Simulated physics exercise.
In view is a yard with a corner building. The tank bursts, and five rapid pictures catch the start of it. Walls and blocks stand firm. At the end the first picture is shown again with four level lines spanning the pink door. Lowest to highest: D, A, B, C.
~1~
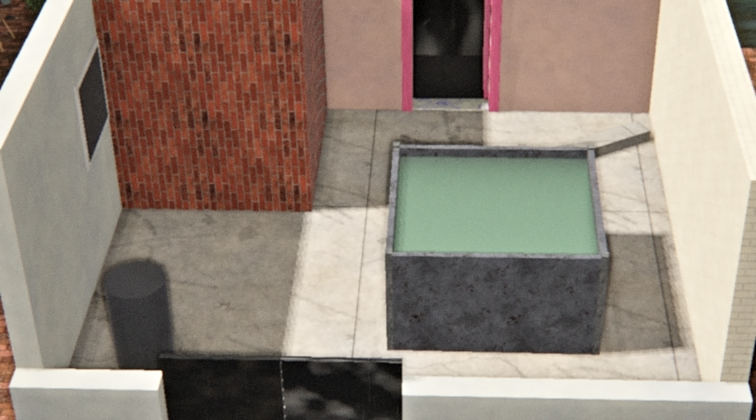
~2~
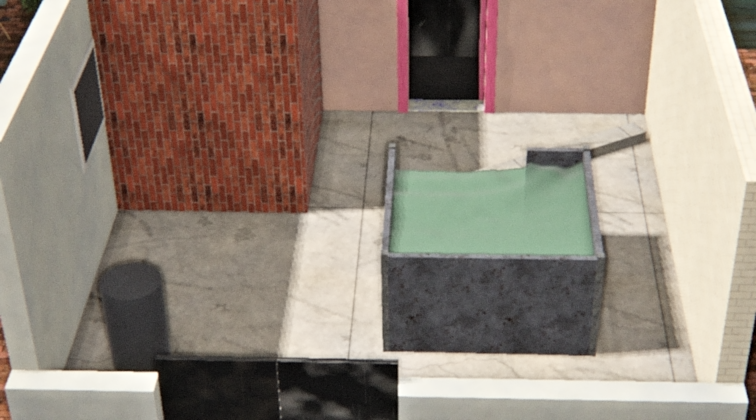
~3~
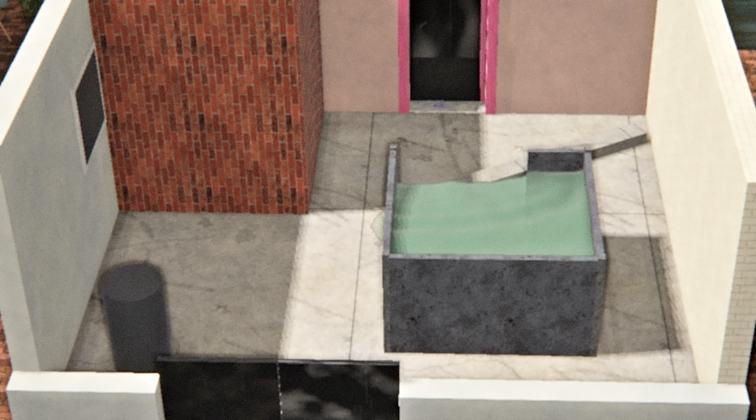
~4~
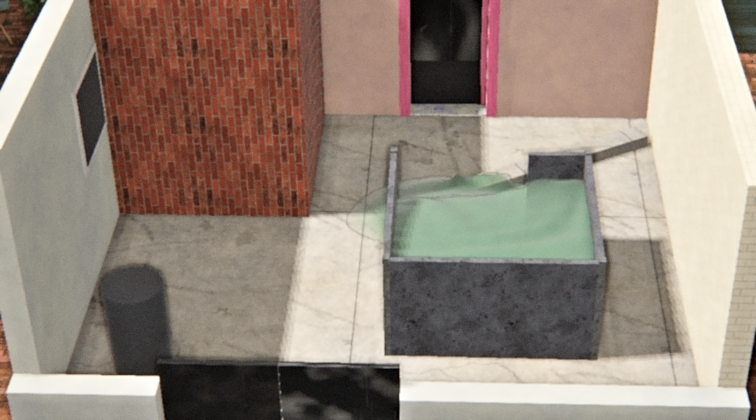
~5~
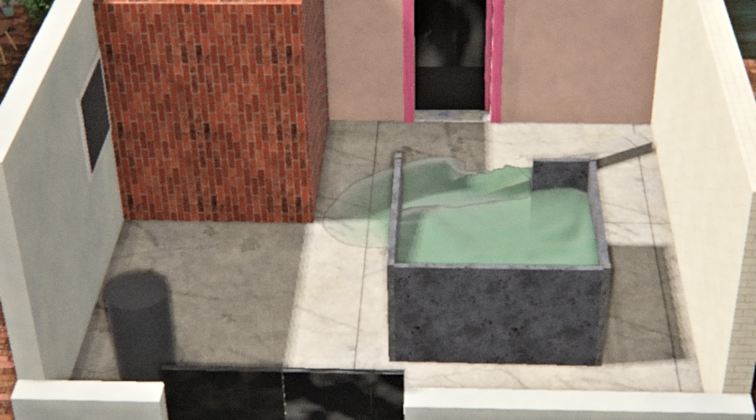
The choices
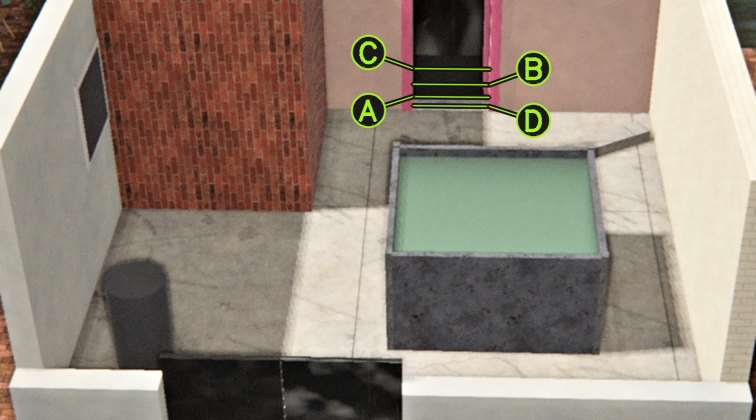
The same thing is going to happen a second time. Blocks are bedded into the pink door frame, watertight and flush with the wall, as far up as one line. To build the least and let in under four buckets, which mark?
Mark C just does it.
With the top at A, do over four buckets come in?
Yes, it does.
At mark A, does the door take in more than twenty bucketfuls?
Yes.
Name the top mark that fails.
That would be B.
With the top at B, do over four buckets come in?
Yes, that goes wrong.
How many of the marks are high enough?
One of the four.
In lime, A at (451, 96); B at (451, 84); C at (451, 68); D at (450, 105); from the bottom up D, A, B, C.
Choosing A, dozens of bucketfuls pour in.
Choosing B, about 11 bucketfuls get in.
Choosing C, a splash gets over, under a bucket.
Choosing D, dozens of bucketfuls pour in.
